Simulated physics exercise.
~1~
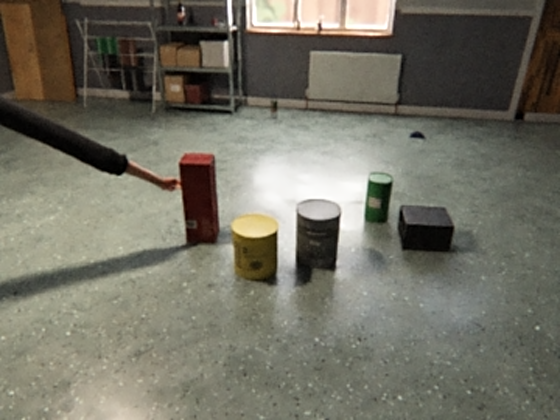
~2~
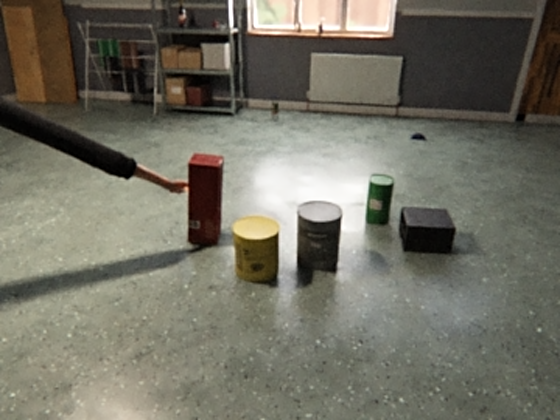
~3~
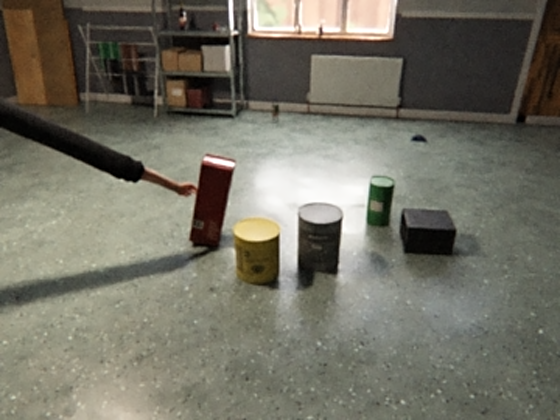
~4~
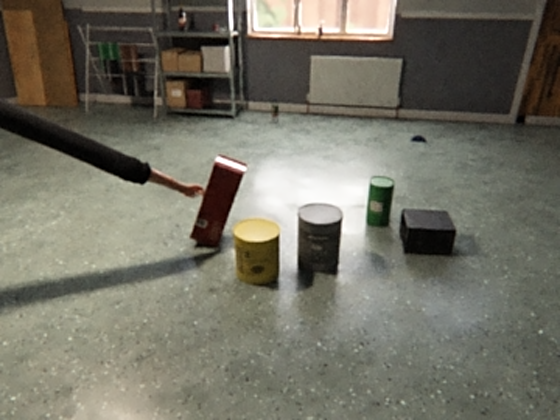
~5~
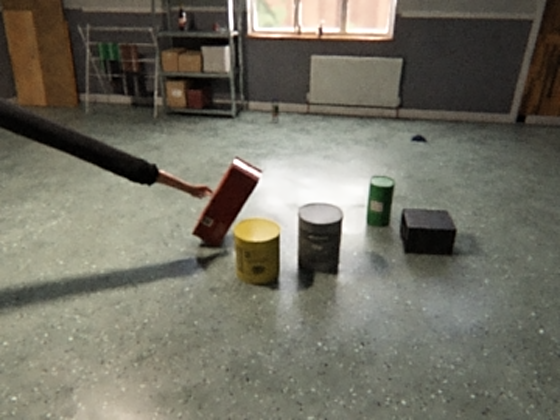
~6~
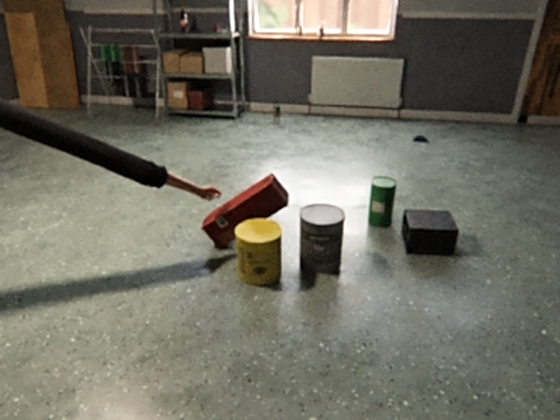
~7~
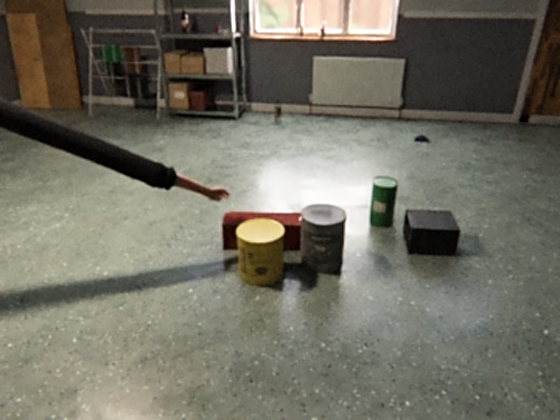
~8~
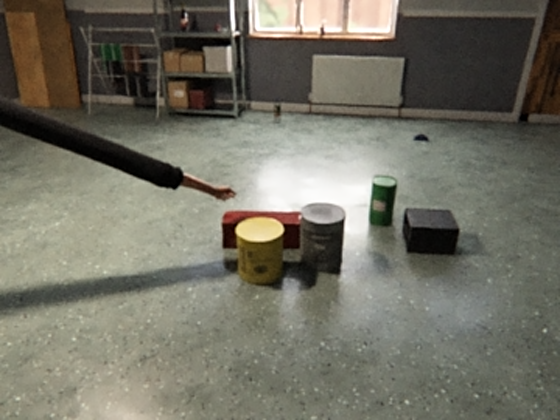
The video shows an arm reaching in from the left and pushing an upright red box on a speckled floor, near a yellow pail, a grey pail, a green canister and a black crate. The box leans right, tips over and ends on its side behind the pails.
